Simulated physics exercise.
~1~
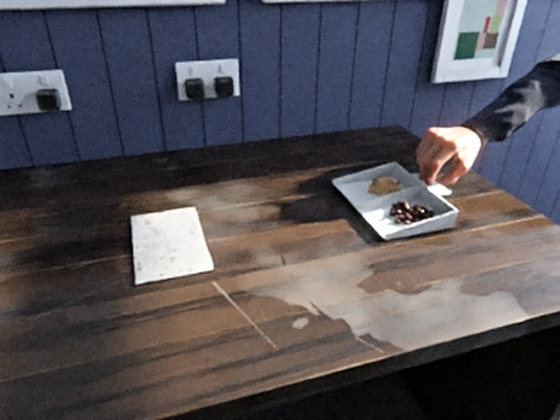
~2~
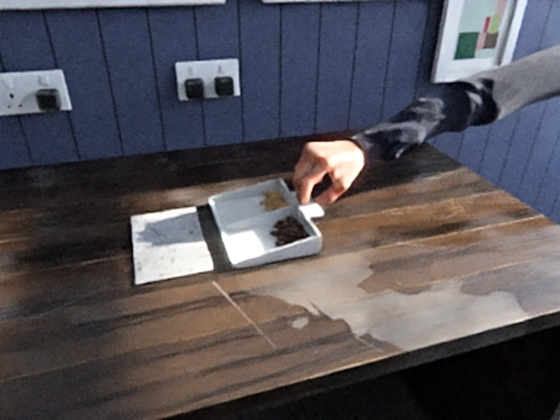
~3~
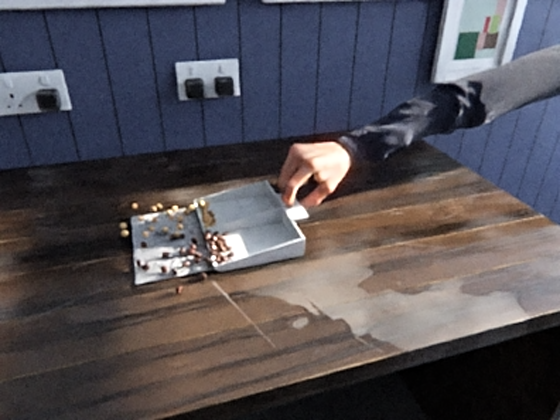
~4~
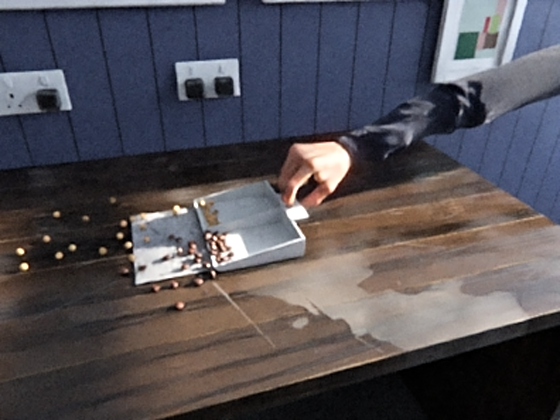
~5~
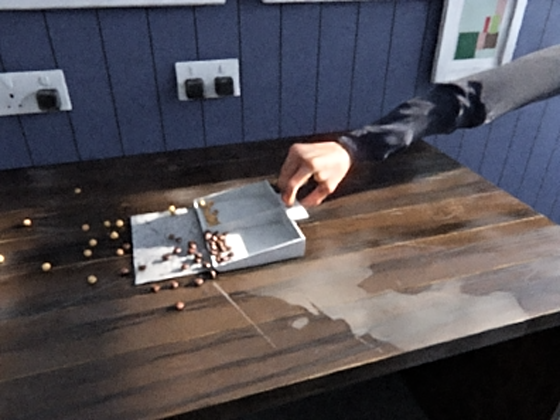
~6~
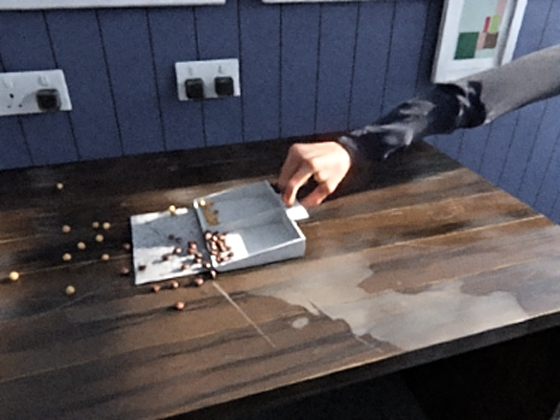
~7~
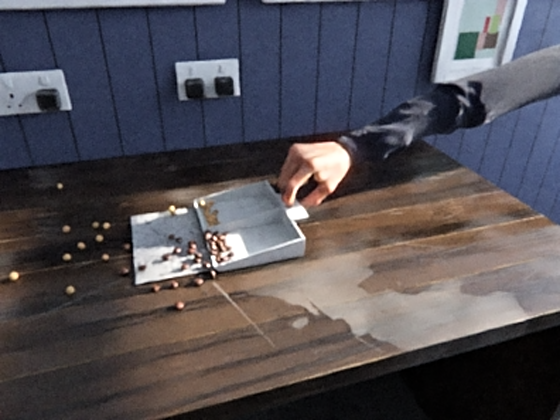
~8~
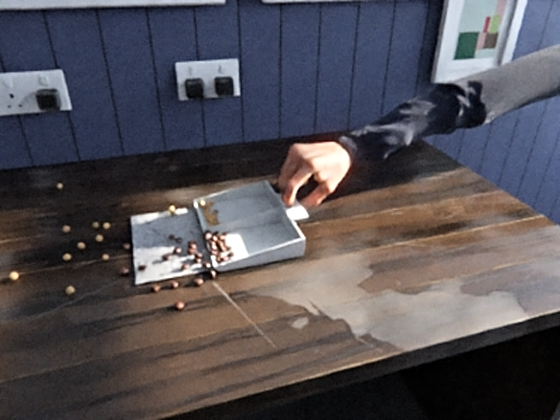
A hand slides a tray left into a slab, spilling some beads across the table.
